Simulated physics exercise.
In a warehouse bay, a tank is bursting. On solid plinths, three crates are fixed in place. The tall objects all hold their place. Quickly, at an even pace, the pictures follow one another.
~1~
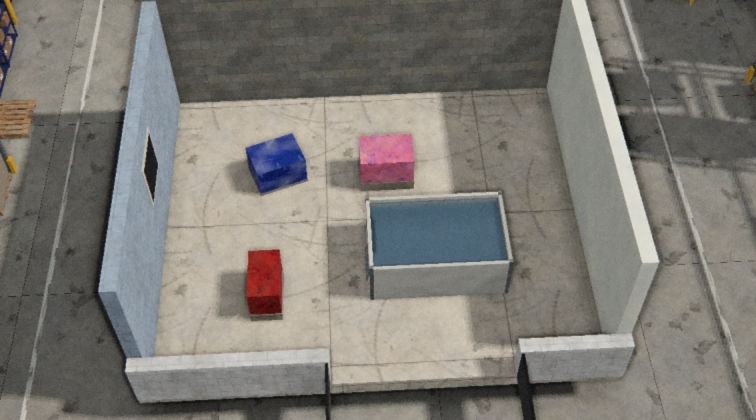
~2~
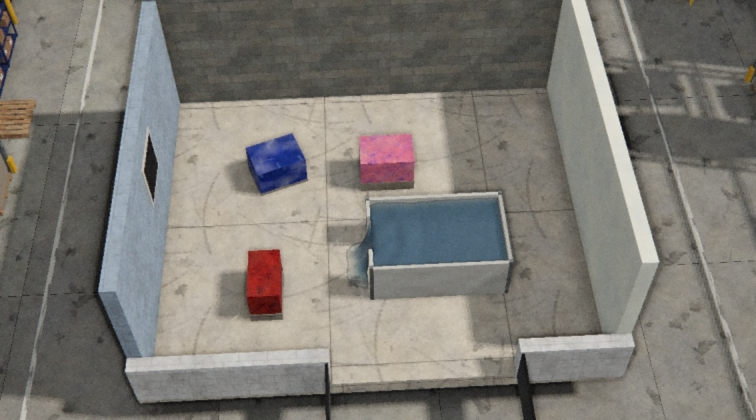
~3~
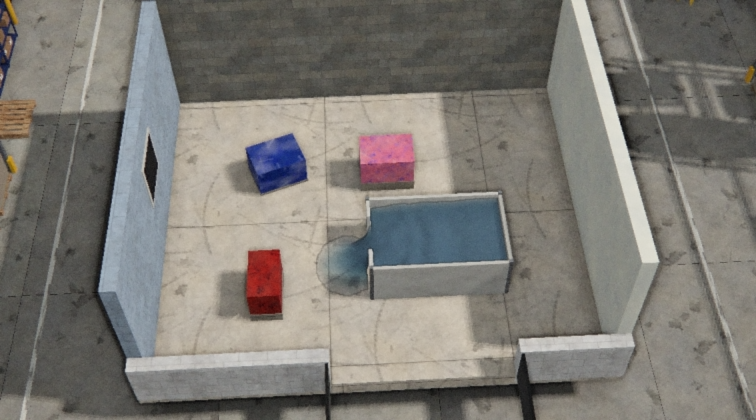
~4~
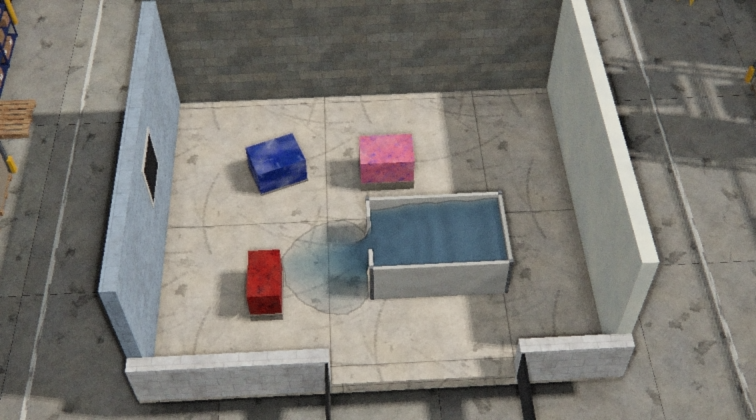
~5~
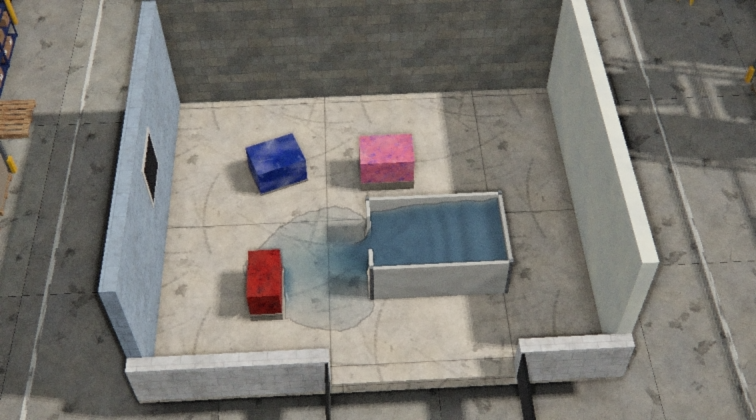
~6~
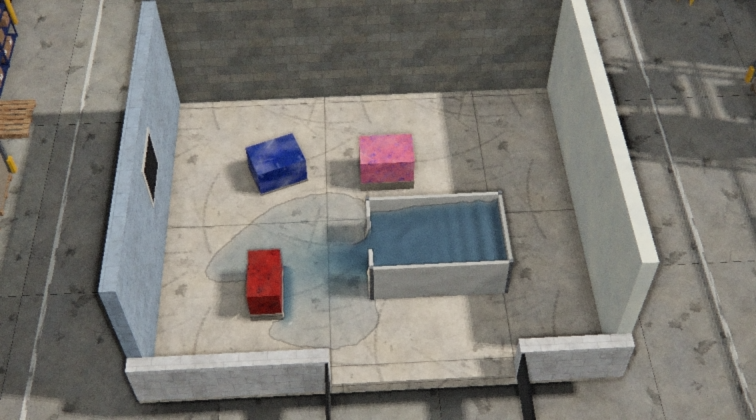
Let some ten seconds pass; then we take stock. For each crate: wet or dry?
The blue crate gets caught by the water; the pink crate doesn't get caught by the water; the red crate gets caught by the water.
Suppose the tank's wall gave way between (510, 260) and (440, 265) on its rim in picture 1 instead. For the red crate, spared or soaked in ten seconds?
I'd say the red crate is untouched.
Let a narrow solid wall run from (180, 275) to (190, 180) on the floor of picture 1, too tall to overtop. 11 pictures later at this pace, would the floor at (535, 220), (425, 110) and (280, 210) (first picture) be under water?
One by one: Spared, spared, soaked.
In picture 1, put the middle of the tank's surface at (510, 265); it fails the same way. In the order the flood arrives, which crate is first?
I'd go with the crate marked red.
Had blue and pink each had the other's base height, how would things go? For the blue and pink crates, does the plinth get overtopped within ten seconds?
Blue: Stays clear; pink: Is reached.
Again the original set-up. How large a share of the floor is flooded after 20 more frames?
Estimate: Some 50 in a hundred.
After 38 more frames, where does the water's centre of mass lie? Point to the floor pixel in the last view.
Somewhere near (314, 237).
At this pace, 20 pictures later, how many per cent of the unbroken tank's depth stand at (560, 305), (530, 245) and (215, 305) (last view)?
Respectively near 0, 0 and 8 per cent.
A moment on, water covers 25 % of the floor; the blue crate water round its plinth, the pink crate water round its plinth, the red crate water round its plinth.
Next, water covers 35 % of the floor; the blue crate water round its plinth, the pink crate water round its plinth, the red crate water round its plinth.
Then, water covers 50 % of the floor; the blue crate water round its plinth, the pink crate water round its plinth, the red crate water round its plinth.
Later, water covers 75 % of the floor; the blue crate water round its plinth, the pink crate water round its plinth, the red crate water round its plinth.
In the end, water covers 95 % of the floor; the blue crate was topped, the pink crate stayed above the water, the red crate was topped.
